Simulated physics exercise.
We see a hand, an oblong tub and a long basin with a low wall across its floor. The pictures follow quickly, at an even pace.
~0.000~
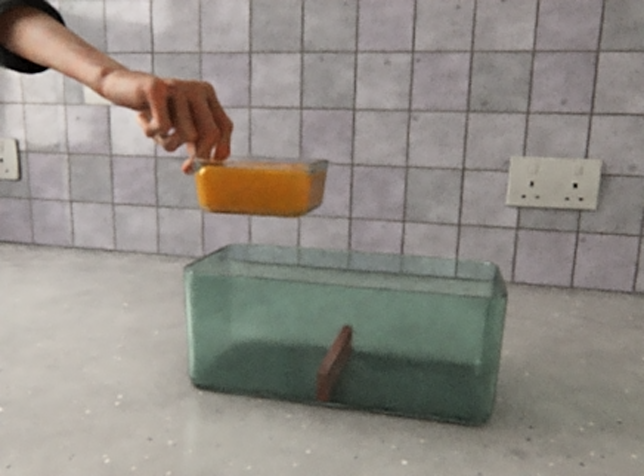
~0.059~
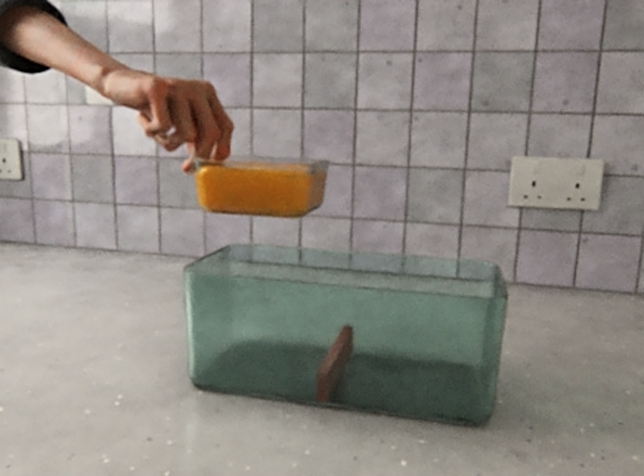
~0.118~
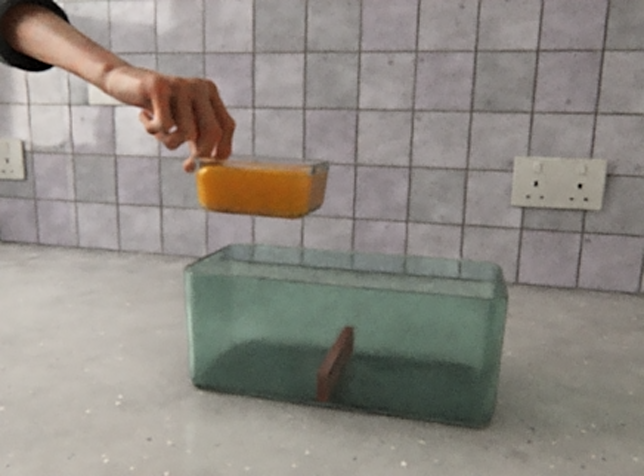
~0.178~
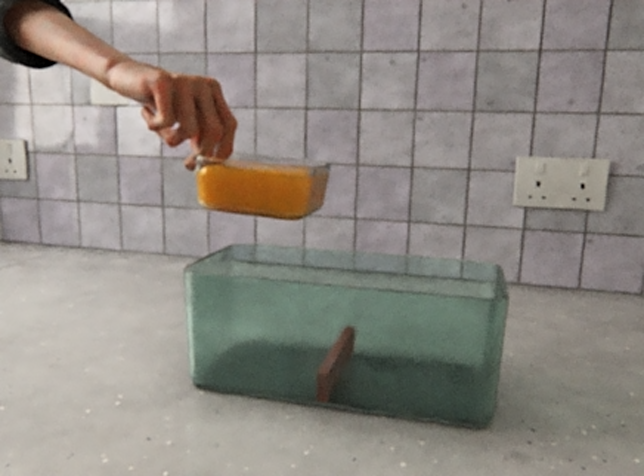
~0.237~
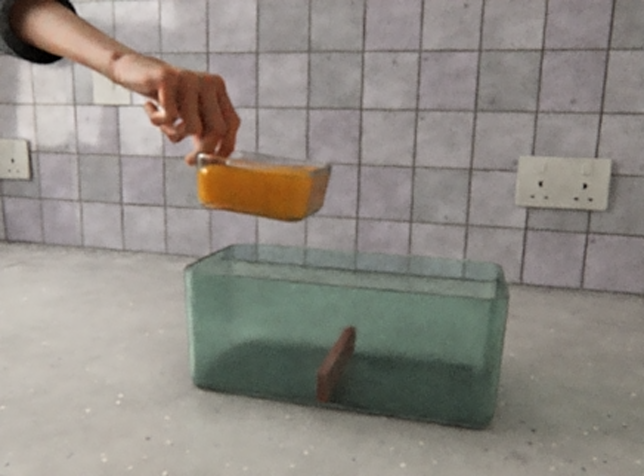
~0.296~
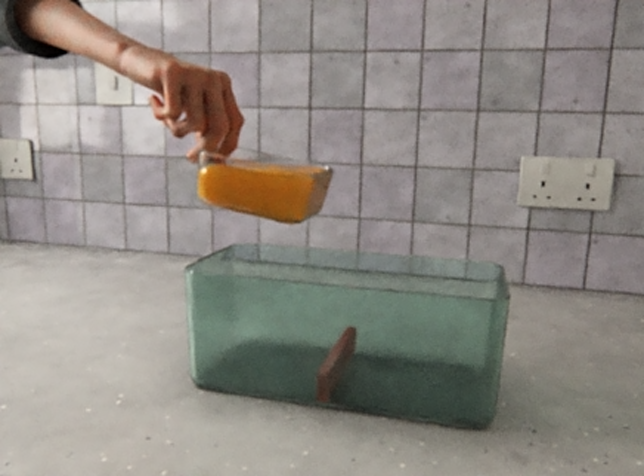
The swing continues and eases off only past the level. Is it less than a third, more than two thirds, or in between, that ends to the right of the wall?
The share right of the wall is above two thirds.
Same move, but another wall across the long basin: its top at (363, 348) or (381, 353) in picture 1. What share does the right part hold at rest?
First some 60, then 35 per cent.
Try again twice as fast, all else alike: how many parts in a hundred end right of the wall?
Roughly 75 in a hundred.
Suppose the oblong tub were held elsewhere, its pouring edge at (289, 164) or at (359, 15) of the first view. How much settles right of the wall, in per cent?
First some 55, then 90 per cent.
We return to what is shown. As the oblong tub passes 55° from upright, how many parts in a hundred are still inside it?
It comes to 40 per cent or so.
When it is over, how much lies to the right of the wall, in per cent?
Near 75 %.
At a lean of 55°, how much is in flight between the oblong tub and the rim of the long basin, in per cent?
Roughly 25 in a hundred.
A moment on, the oblong tub is tipped part way and 42 per cent is still to pour, 2 is left of the wall and 31 right of it.
Next, the oblong tub is tipped on its side and 8 per cent is still to pour, 14 is left of the wall and 75 right of it.
Then the oblong tub is tipped on its side and 0 per cent is still to pour, 23 is left of the wall and 76 right of it.
Later the oblong tub is tipped on its side and 0 per cent is still to pour, 24 is left of the wall and 76 right of it.
Finally, 24 per cent lies left of the wall, 76 right of it and 0 outside.
